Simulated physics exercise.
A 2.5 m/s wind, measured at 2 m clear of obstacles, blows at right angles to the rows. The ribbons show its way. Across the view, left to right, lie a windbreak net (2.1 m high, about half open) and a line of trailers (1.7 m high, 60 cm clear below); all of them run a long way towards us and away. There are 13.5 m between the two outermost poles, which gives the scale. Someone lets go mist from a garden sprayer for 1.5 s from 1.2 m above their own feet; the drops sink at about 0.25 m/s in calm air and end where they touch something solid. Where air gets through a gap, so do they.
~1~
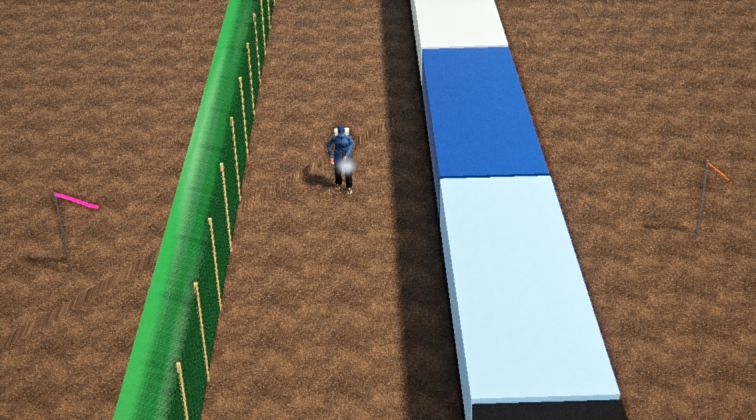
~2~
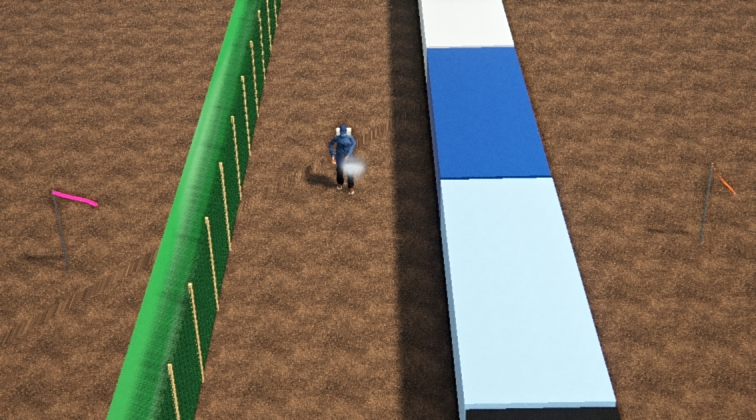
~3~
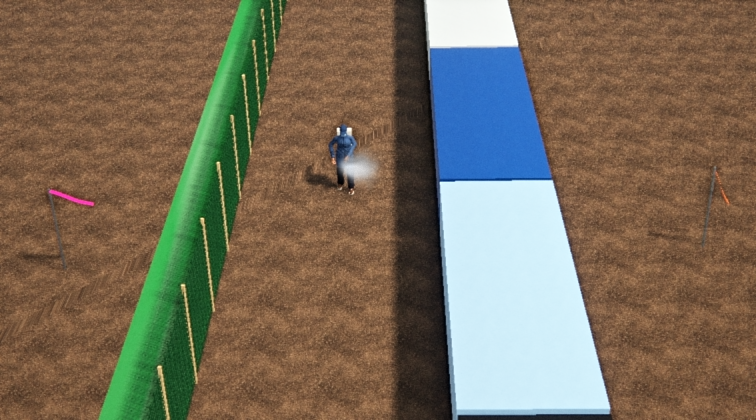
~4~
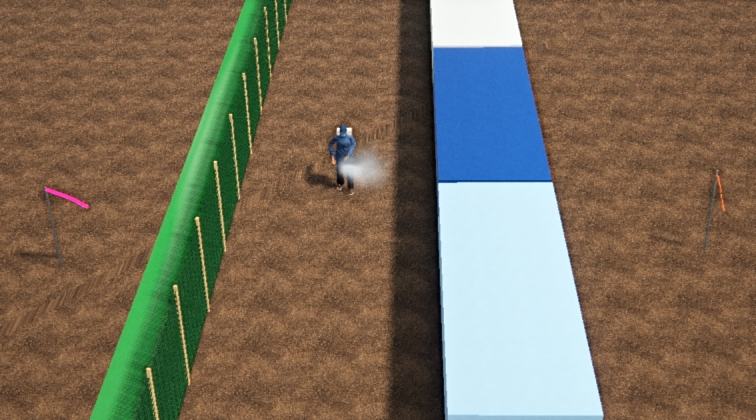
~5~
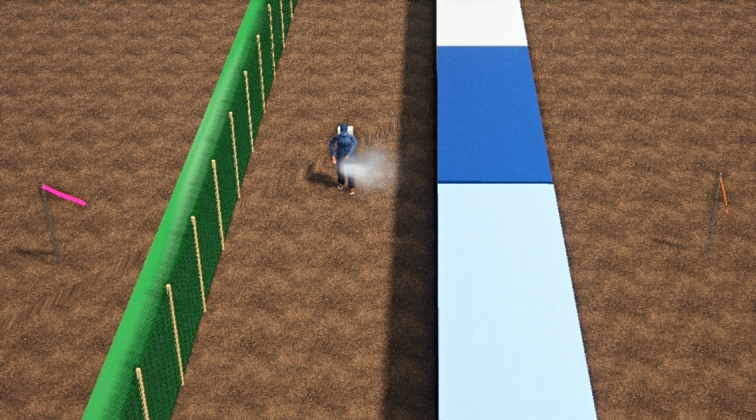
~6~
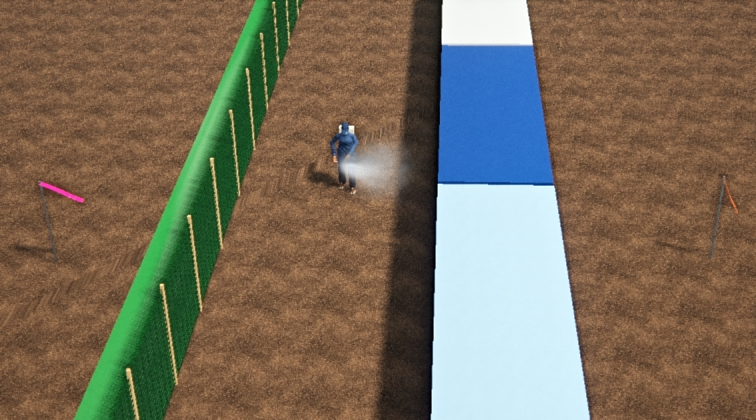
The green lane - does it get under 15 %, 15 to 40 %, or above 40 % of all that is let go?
It gets under 15 %.
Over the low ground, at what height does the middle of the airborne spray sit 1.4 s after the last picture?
1.0 m.
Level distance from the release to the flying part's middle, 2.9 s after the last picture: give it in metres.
Estimate: Some 2.5 m.
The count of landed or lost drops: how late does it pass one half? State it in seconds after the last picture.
About 3.5 seconds.
Then, 1.4 s after the last picture, 0 % lies on the green lane; 4 % has touched down or left; the middle of what still flies is 1.1 m above the low ground, near (408, 170).
Then, 2.9 s after the last picture, 0 % lies on the green lane; 34 % has touched down or left; the middle of what still flies is 1.3 m above the low ground, near (454, 161).
Then, 6.9 s after the last picture, 0 % lies on the green lane; 72 % has touched down or left.
Then, 18.9 s after the last picture, 0 % lies on the green lane; 95 % has touched down or left.
Then, 43.9 s after the last picture, 0 % lies on the green lane; 100 % has touched down or left.
